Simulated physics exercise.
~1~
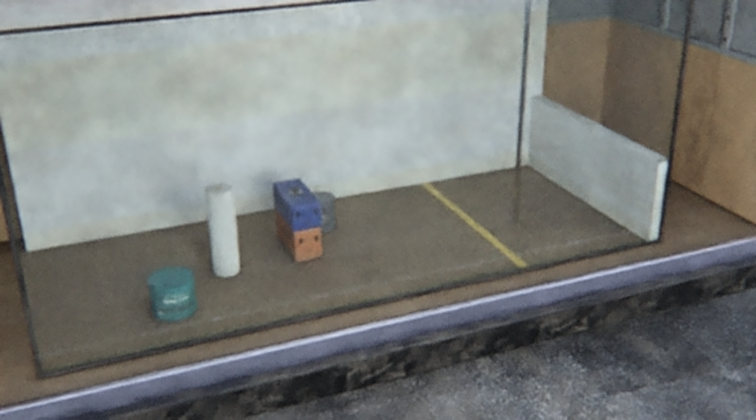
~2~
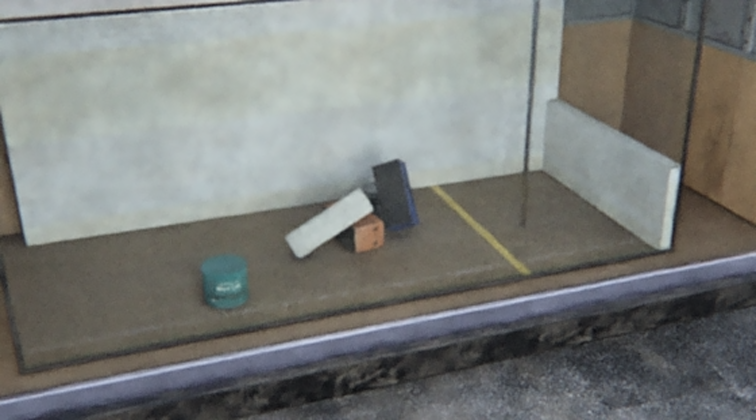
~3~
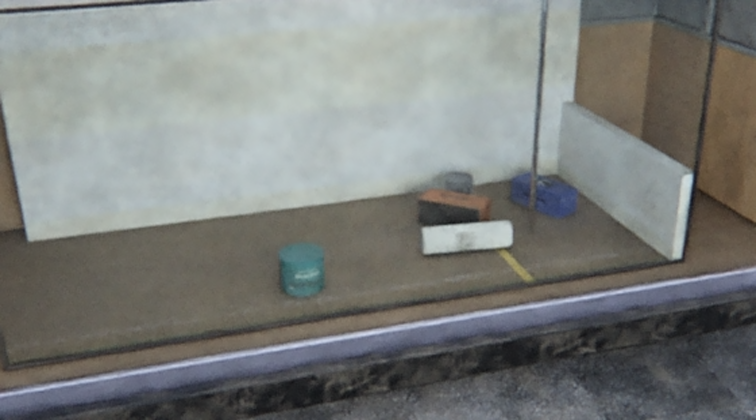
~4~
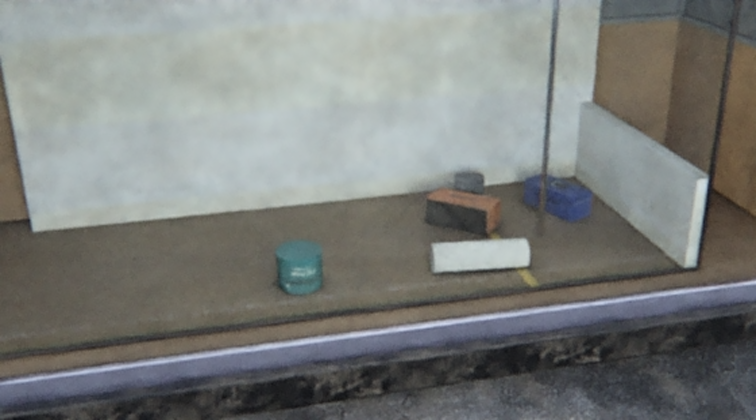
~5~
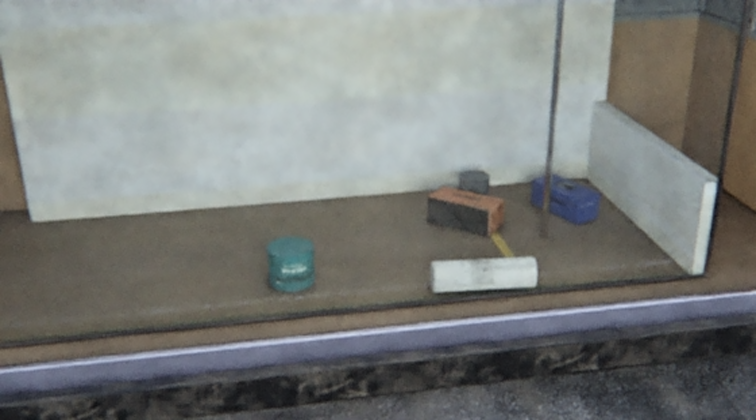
White roll and stacked orange and blue toolboxes toppling and sliding right, the blue one crossing a yellow line, the orange stopping short.
